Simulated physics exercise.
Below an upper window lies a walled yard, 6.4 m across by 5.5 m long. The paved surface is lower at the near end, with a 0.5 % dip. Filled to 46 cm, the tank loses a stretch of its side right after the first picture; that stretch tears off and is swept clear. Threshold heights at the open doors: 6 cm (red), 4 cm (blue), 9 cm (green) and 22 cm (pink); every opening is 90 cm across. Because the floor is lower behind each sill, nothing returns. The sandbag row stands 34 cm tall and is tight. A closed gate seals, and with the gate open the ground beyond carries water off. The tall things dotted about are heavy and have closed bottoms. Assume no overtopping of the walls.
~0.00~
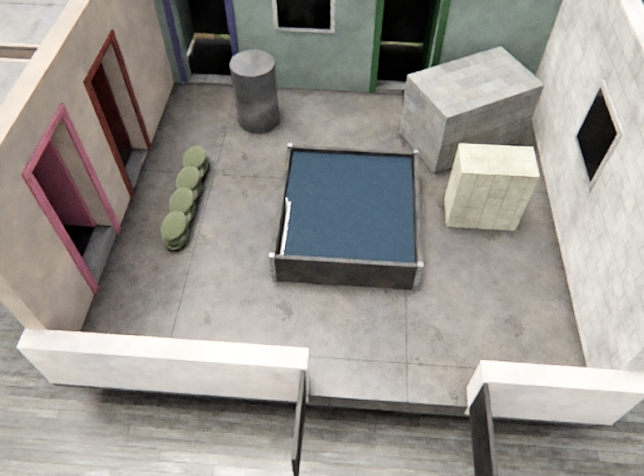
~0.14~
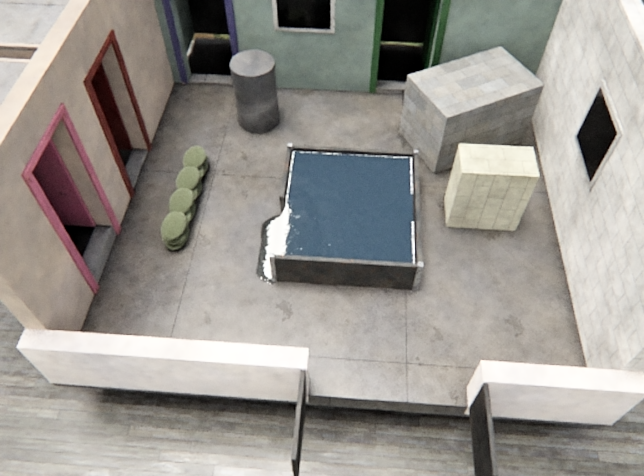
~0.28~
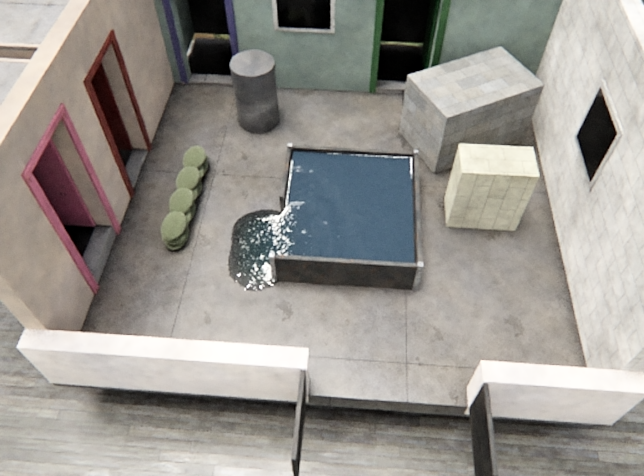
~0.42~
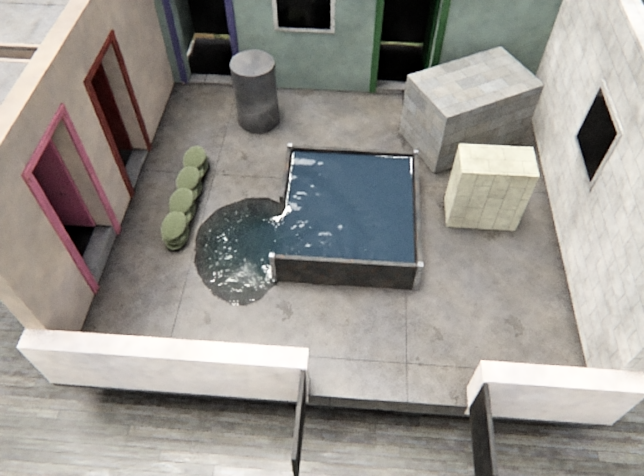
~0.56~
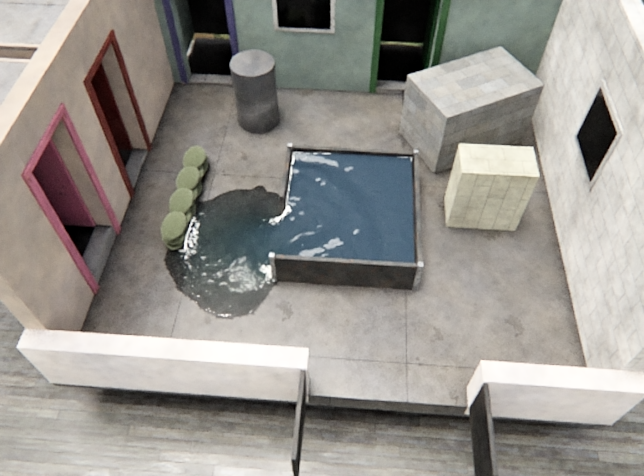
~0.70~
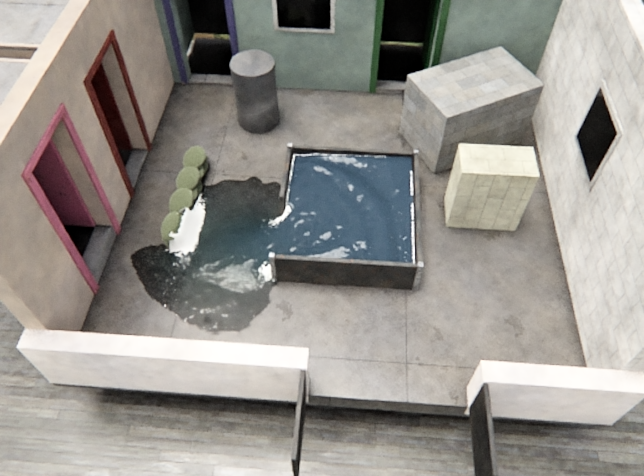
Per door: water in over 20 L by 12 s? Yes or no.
Red door no, blue door yes, green door no, pink door no.
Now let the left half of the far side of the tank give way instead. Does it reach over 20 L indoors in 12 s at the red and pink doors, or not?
Red door doesn't reach it, pink door doesn't reach it.
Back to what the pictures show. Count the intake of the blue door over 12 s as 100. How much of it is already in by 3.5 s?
That works out near 5%.
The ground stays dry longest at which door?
Green.
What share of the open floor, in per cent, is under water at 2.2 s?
Some 25 per cent of the floor is wet.
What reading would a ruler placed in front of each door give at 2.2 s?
Door by door, in cm: Red reads 0, blue reads 0, green reads 0, pink reads 14.
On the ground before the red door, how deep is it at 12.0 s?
The depth there is near 5.5 cm.
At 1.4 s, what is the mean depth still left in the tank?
34 cm.
After 1.4 s water covers 20 % of the floor and is deepest (30 cm) near (191, 237); red door not reached, blue door not reached, green door not reached, pink door 10 cm at the sill, 0 L in.
After 2.2 s water covers 25 % of the floor and is deepest (34 cm) near (71, 358); red door not reached, blue door not reached, green door not reached, pink door 14 cm at the sill, 0 L in.
After 3.5 s water covers 45 % of the floor and is deepest (20 cm) near (118, 348); red door 2 cm at the sill, 0 L in, blue door 8 cm at the sill, 8 L in, green door not reached, pink door 14 cm at the sill, 0 L in.
After 7.0 s water covers 80 % of the floor and is deepest (12 cm) near (71, 358); red door 6 cm at the sill, 0 L in, blue door 9 cm at the sill, 60 L in, green door 3 cm at the sill, 0 L in, pink door 9 cm at the sill, 0 L in.
After 12.0 s water covers 95 % of the floor and is deepest (8 cm) near (361, 94); red door 6 cm at the sill, 0 L in, blue door 6 cm at the sill, 115 L in, green door 6 cm at the sill, 0 L in, pink door 6 cm at the sill, 0 L in.
